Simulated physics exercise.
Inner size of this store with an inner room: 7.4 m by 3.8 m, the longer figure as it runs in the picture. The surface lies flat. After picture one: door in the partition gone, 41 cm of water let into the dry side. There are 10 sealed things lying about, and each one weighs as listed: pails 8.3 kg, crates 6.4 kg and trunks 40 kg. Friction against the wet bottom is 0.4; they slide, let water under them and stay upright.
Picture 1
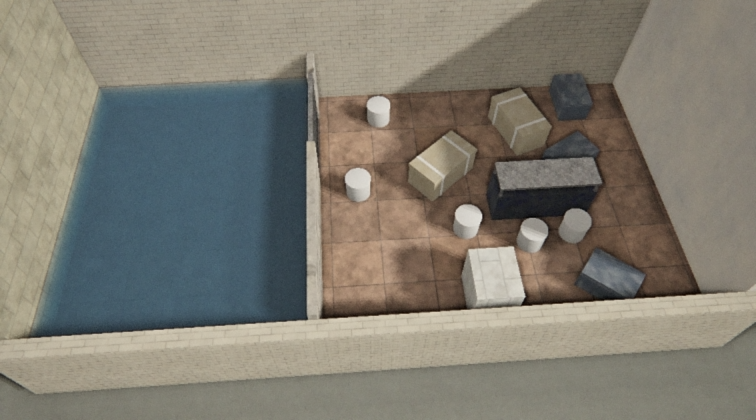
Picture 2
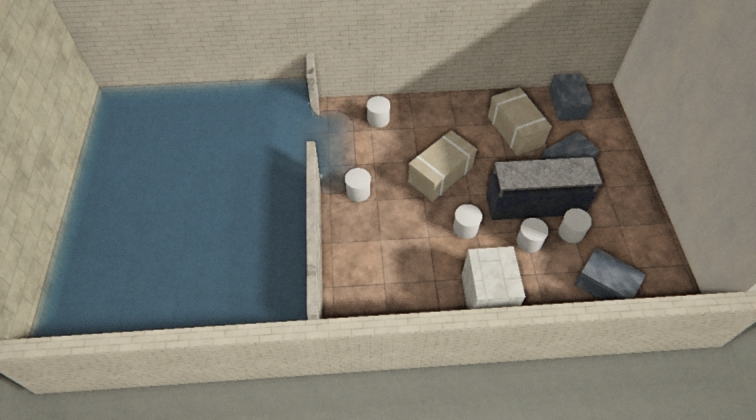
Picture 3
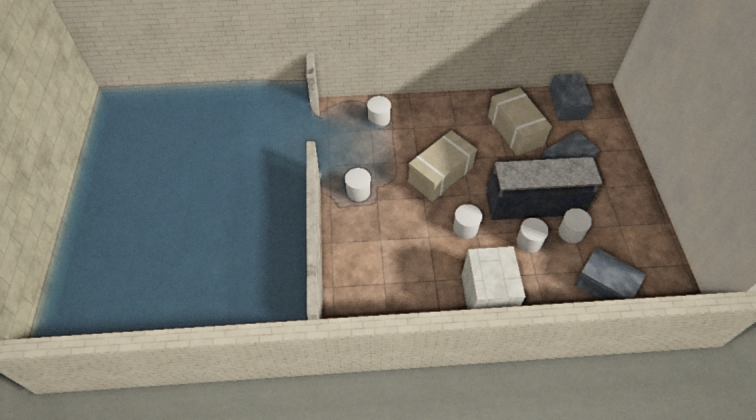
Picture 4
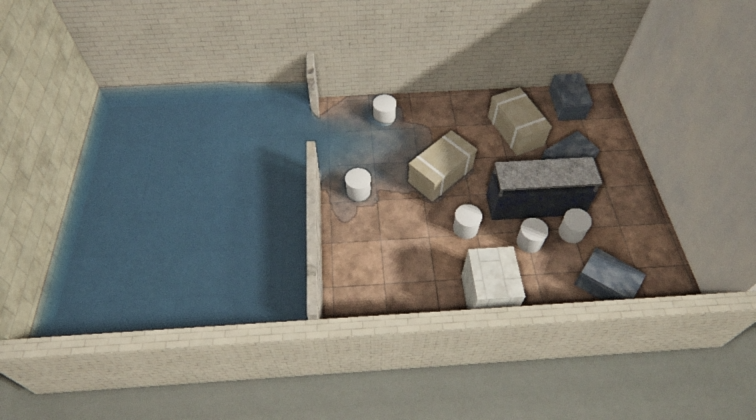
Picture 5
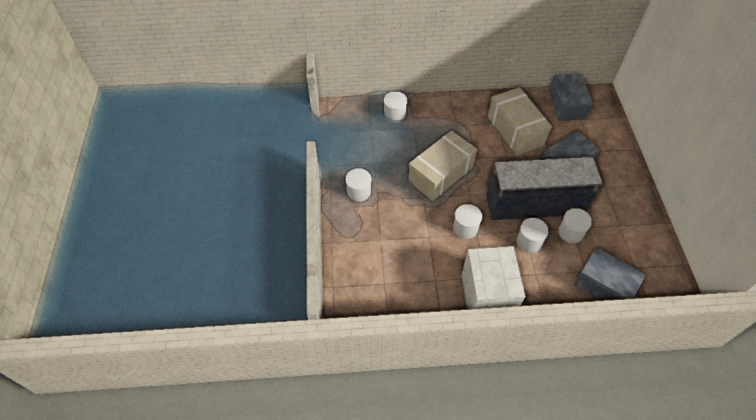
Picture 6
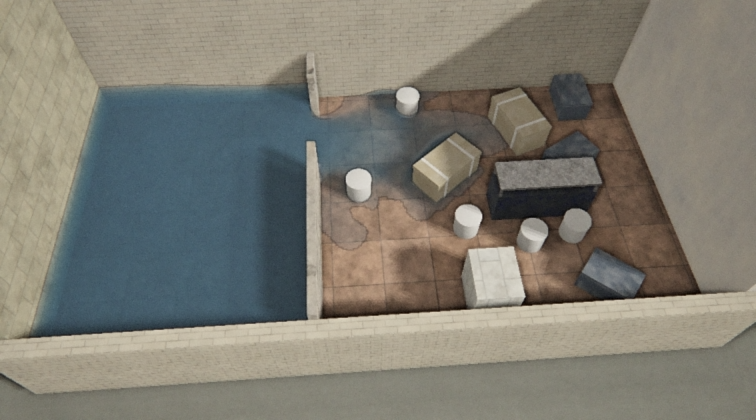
A walled pool of blue water spread through a gap in the partition onto the tiled floor at right, pushing a small white cylinder back and to the right, then slightly nudging a tan crate.
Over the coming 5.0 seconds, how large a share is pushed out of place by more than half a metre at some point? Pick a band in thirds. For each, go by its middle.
Band: One to two thirds.
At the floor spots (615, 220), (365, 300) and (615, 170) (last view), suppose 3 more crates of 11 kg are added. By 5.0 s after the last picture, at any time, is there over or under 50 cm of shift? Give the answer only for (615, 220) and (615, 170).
In order: Exceeds it and exceeds it.
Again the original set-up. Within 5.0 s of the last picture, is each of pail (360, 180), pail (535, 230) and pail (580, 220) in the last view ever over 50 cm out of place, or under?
First stays inside the line, second stays inside the line, third stays inside the line.
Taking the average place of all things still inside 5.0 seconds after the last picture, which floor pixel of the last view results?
Close to (535, 227).
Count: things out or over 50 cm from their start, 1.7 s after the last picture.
The number comes to 4.
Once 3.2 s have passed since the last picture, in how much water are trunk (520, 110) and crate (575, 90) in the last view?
I'd put it at 18 cm and 24 cm respectively.
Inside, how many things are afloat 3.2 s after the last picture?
At that point I count 4.
Then, 0.4 s after the last picture 1 of 10 are over 50 cm from their spots; 0 afloat.
Then, 1.7 s after the last picture 4 of 10 are over 50 cm from their spots; 1 afloat.
Then, 3.2 s after the last picture 4 of 10 are over 50 cm from their spots; 4 afloat.
Then, 5.0 s after the last picture 5 of 10 are over 50 cm from their spots, and 5 have been at some point; 5 afloat.
